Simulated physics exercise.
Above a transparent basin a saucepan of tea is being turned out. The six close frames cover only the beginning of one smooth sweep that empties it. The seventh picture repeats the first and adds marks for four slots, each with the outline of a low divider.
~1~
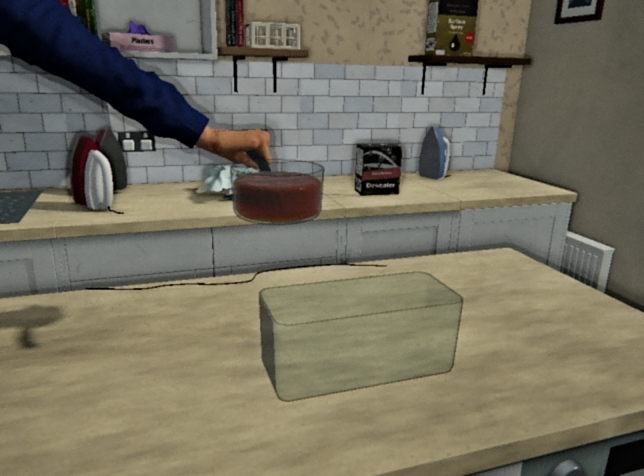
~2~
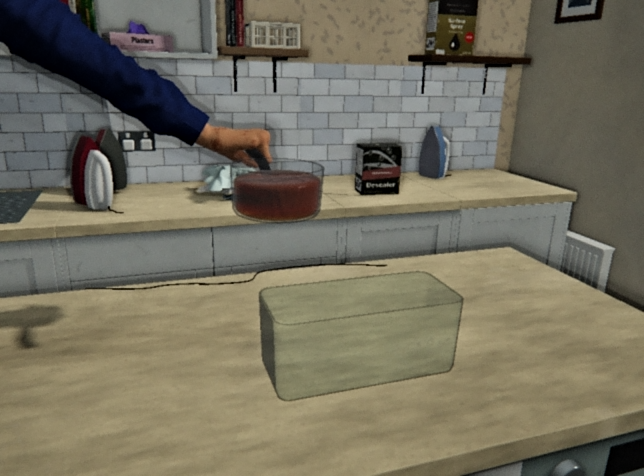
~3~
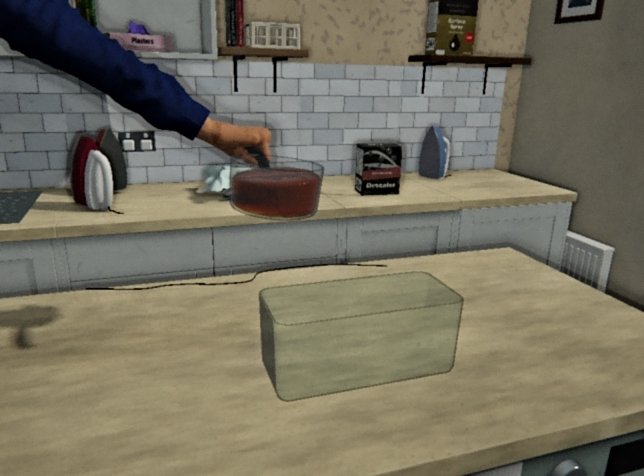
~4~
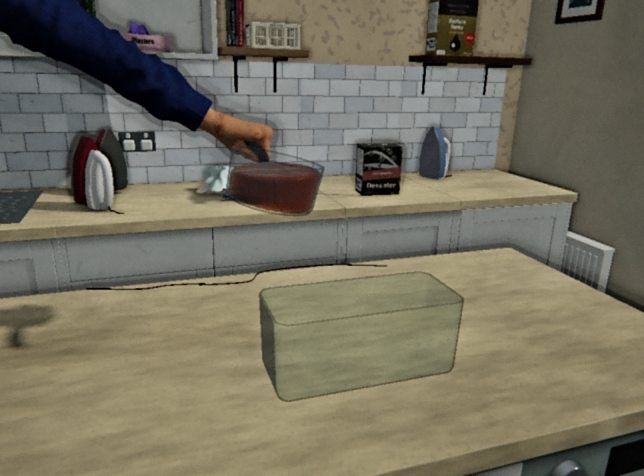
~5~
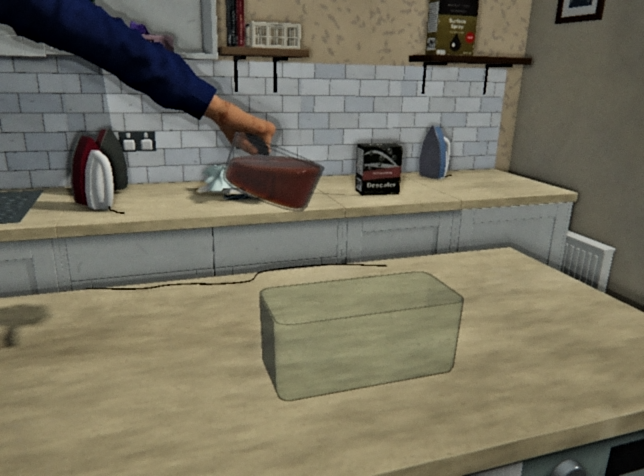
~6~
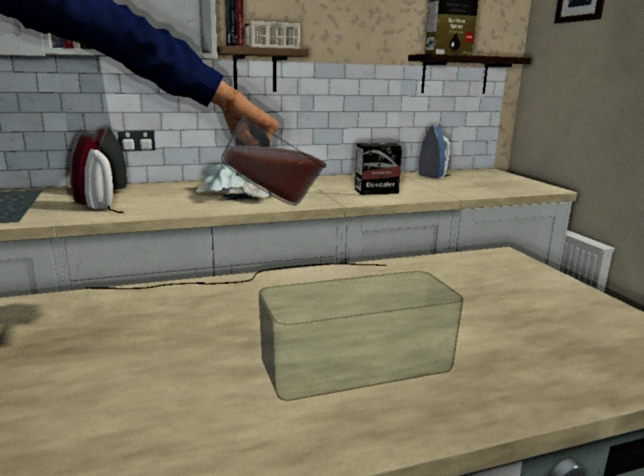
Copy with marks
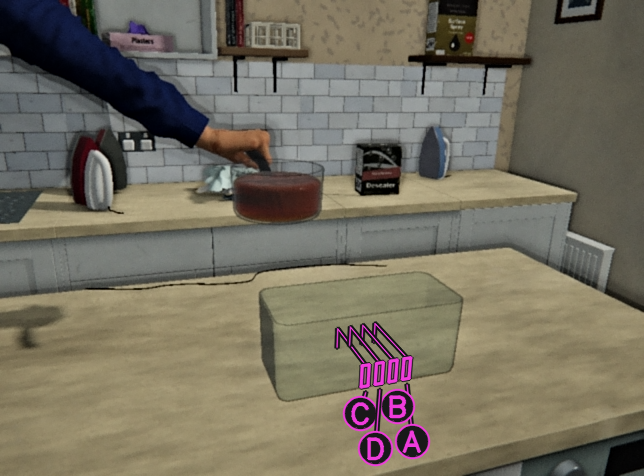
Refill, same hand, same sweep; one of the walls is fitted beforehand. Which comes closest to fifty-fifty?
It is A.
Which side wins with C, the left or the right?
More ends on the right.
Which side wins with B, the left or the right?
The right side.
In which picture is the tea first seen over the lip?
Picture 6.
In magenta, A at (407, 384); B at (393, 387); C at (365, 392); D at (379, 389).
For position A, about 47 % ends left of the wall and 50 % right of it; 3 % is lost outside.
For position B, about 24 % ends left of the wall and 74 % right of it.
For position C, about 10 % ends left of the wall and 87 % right of it; 3 % is lost outside.
For position D, about 12 % ends left of the wall and 86 % right of it.
